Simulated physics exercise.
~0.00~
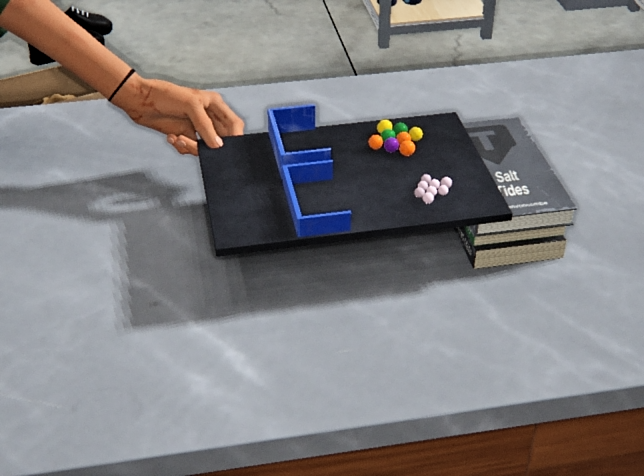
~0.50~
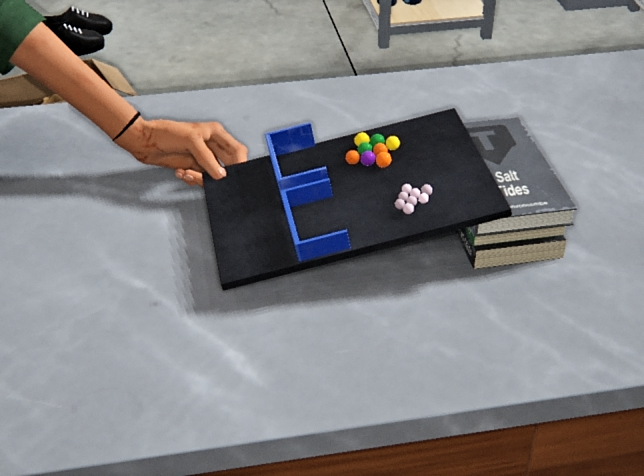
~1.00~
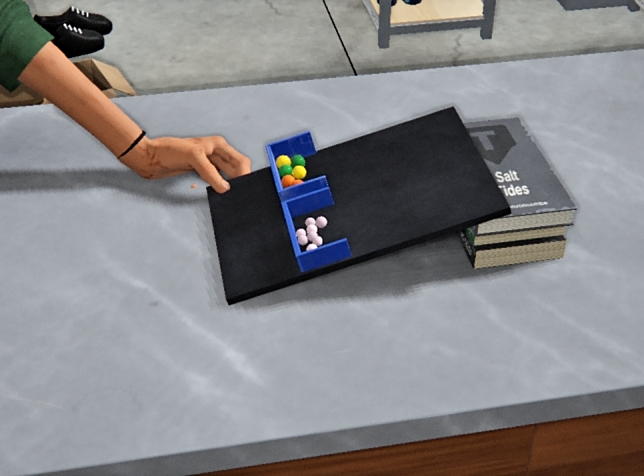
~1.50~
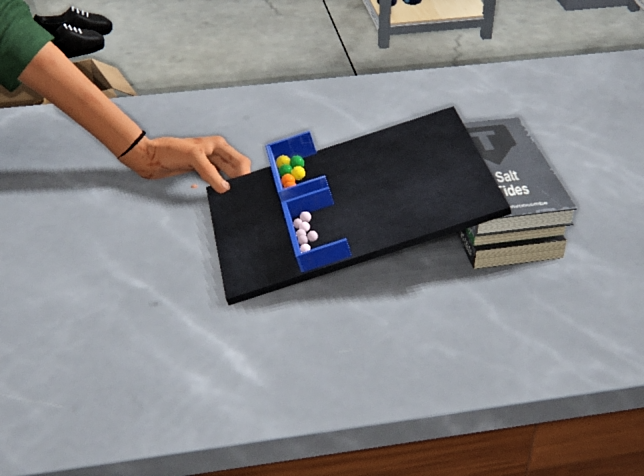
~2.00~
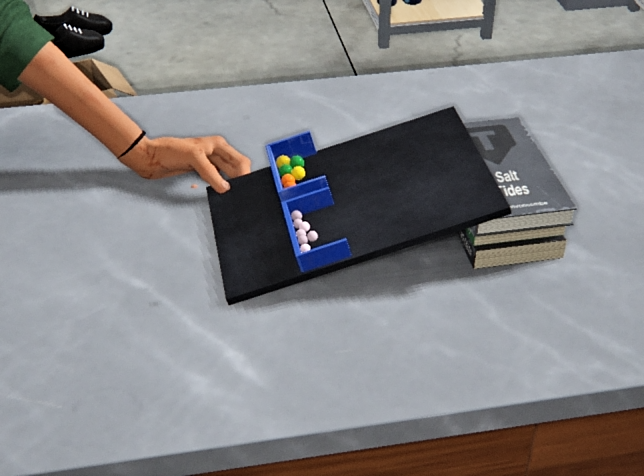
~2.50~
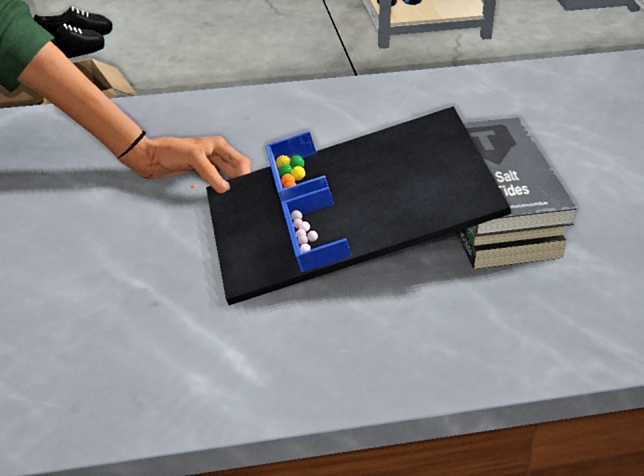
A black board, its right end propped on a stack of books, is held up at the left by a hand on a grey counter. Two blue barriers stand on it, with a heap of colourful balls and a nearer heap of pale pink ones to their right. The hand lowers its end, and the board tilts more steeply toward the left. Both heaps start moving down the slope, then reach the barriers. The pink balls shift slightly as they settle. Finally, both groups rest against their barriers while the hand stays at the board.
